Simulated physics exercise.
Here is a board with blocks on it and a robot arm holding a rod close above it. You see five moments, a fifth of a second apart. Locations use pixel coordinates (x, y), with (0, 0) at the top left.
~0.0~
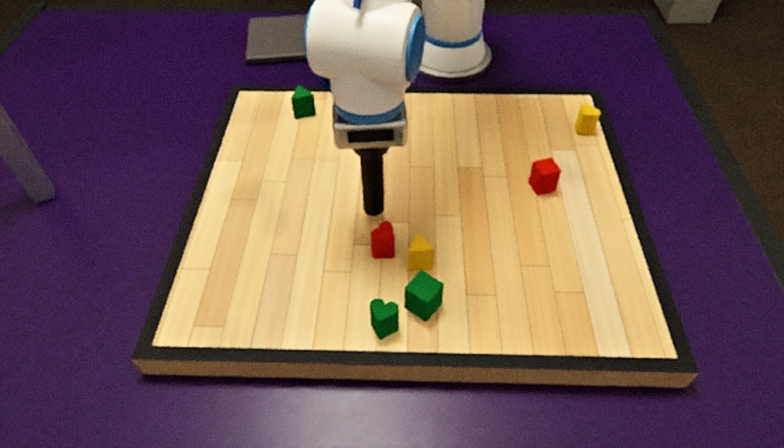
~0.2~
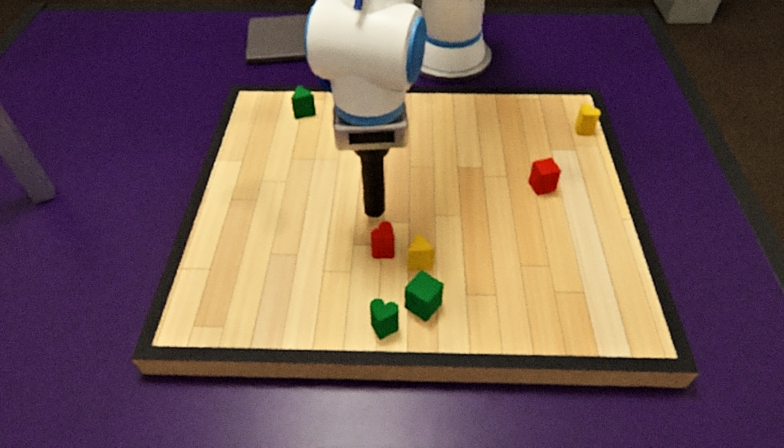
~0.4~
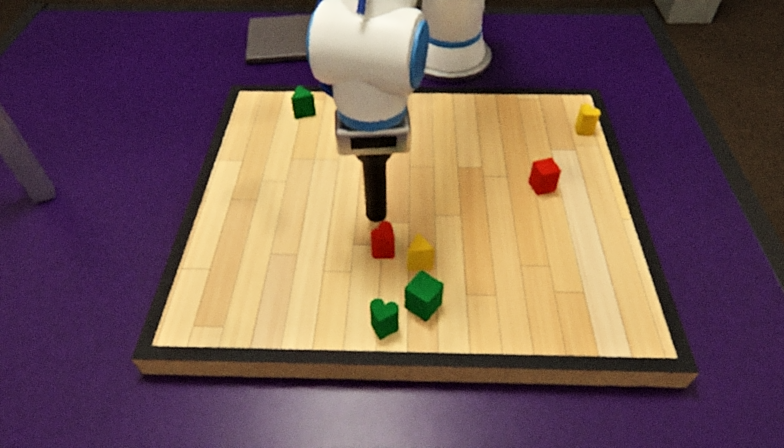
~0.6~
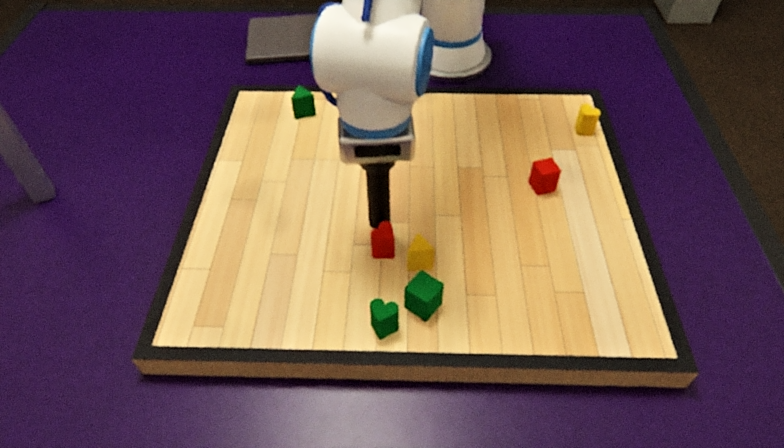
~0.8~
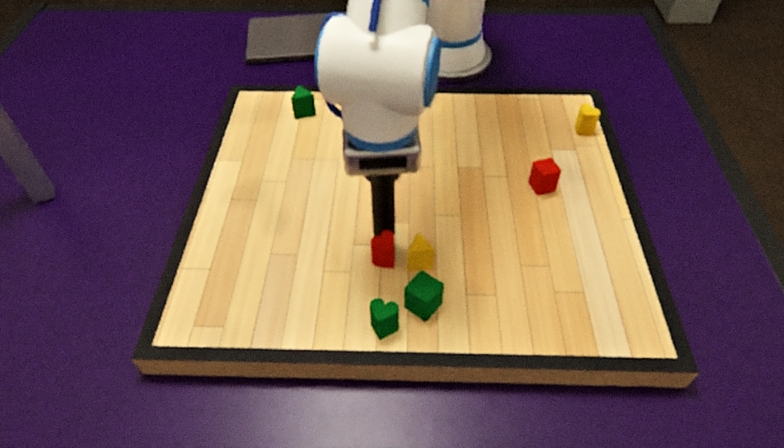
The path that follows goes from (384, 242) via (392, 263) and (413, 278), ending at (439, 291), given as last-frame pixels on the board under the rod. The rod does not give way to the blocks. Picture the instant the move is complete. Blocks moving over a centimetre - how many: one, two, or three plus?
Three or more will move.
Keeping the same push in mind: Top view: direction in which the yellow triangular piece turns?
Prediction: Counterclockwise.
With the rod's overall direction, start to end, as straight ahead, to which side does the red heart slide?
Displaced right.
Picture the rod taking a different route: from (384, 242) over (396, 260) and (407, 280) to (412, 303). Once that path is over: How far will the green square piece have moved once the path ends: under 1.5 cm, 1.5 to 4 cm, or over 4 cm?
Between 1.5 and 4 cm.
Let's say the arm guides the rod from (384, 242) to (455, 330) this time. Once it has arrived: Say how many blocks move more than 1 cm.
My prediction: No fewer than three blocks.
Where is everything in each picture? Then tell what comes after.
In the first frame, rod's lower end (374, 209); green heart (383, 308); red heart (383, 231); yellow triangular piece (420, 244); green square piece (424, 286).
In the second frame, rod (375, 210); blocks still.
In the third frame, rod (376, 215); blocks still.
In the fourth frame, rod (380, 222); blocks still.
In the fifth frame, rod (384, 234); green heart (383, 308); red heart (384, 240); yellow triangular piece (420, 244); green square piece (424, 286).
On the path given first. One third of the way, rod (392, 255); red heart (383, 259), turned 55° clockwise.
Two thirds of the way, rod (414, 270); red heart (385, 262), turned 85° clockwise; yellow triangular piece (429, 247), turned 65° anticlockwise.
At the end, rod (439, 283); green heart still; red heart (385, 262), turned 85° clockwise; yellow triangular piece (431, 247), turned 80° anticlockwise; green square piece (431, 295), turned 45° clockwise.
